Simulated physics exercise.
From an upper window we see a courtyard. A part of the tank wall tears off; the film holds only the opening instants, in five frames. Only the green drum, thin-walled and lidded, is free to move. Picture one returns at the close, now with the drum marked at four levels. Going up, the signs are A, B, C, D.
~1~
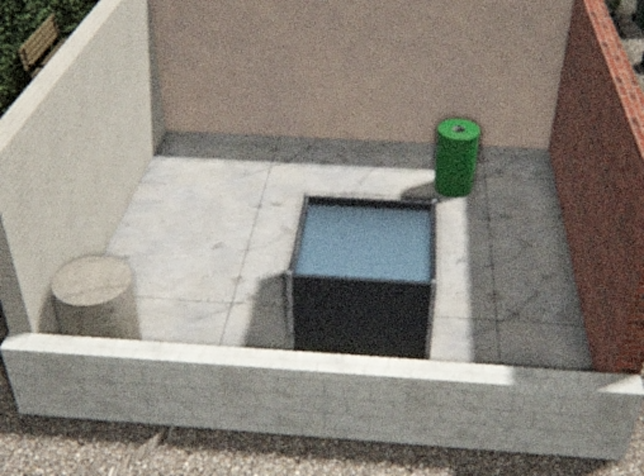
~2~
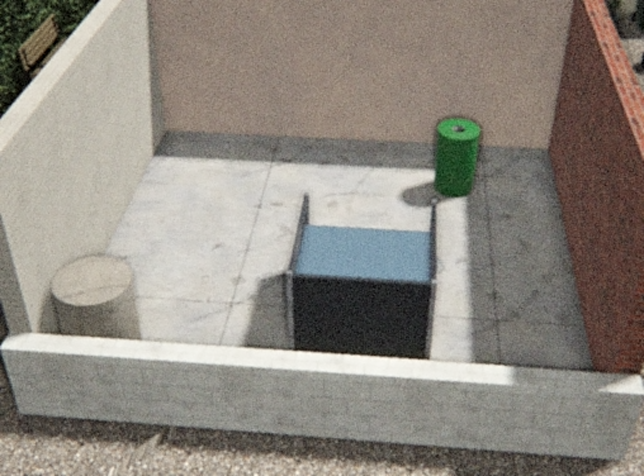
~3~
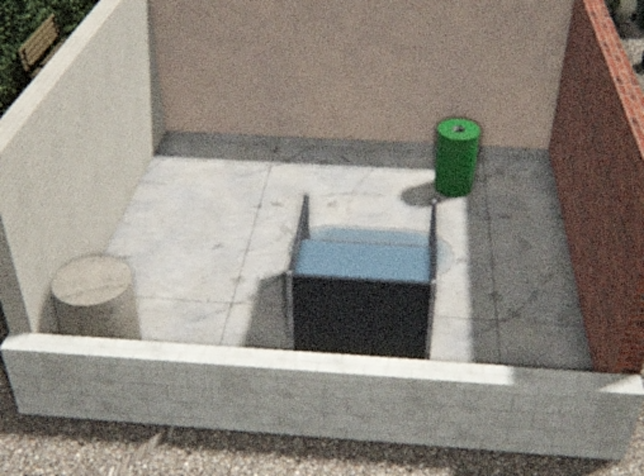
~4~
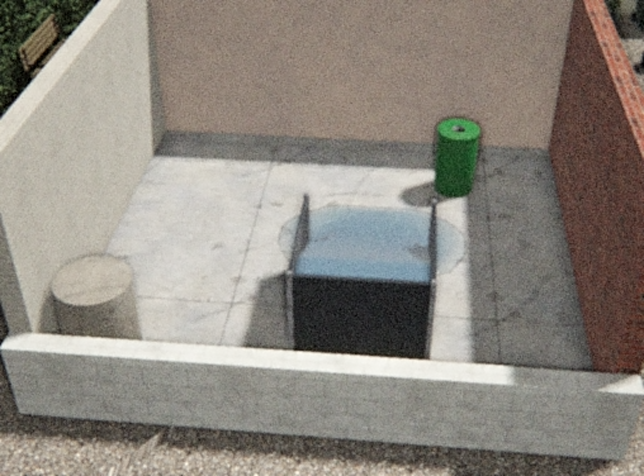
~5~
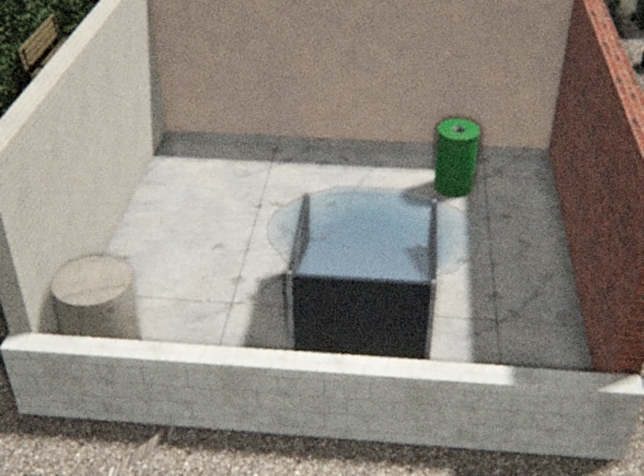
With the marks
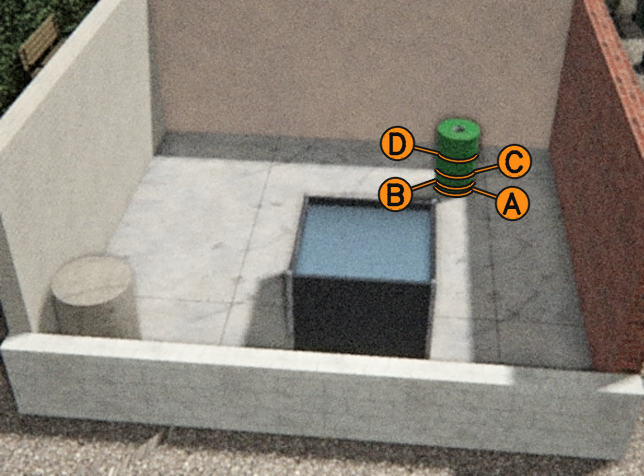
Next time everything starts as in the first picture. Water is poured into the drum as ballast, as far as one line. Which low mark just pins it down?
The limit is D.
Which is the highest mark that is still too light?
That would be C.
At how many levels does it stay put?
One.
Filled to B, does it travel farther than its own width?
Yes, it does.
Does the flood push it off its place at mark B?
Yes.
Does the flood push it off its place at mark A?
Yes.
In orange, A at (454, 195); B at (454, 188); C at (455, 177); D at (457, 161); from the bottom up A, B, C, D.
With A, it is pushed about 7 times its own width away.
With B, it is pushed about twice its own width away.
With C, it is pushed about half its own width away.
With D, it does not move.
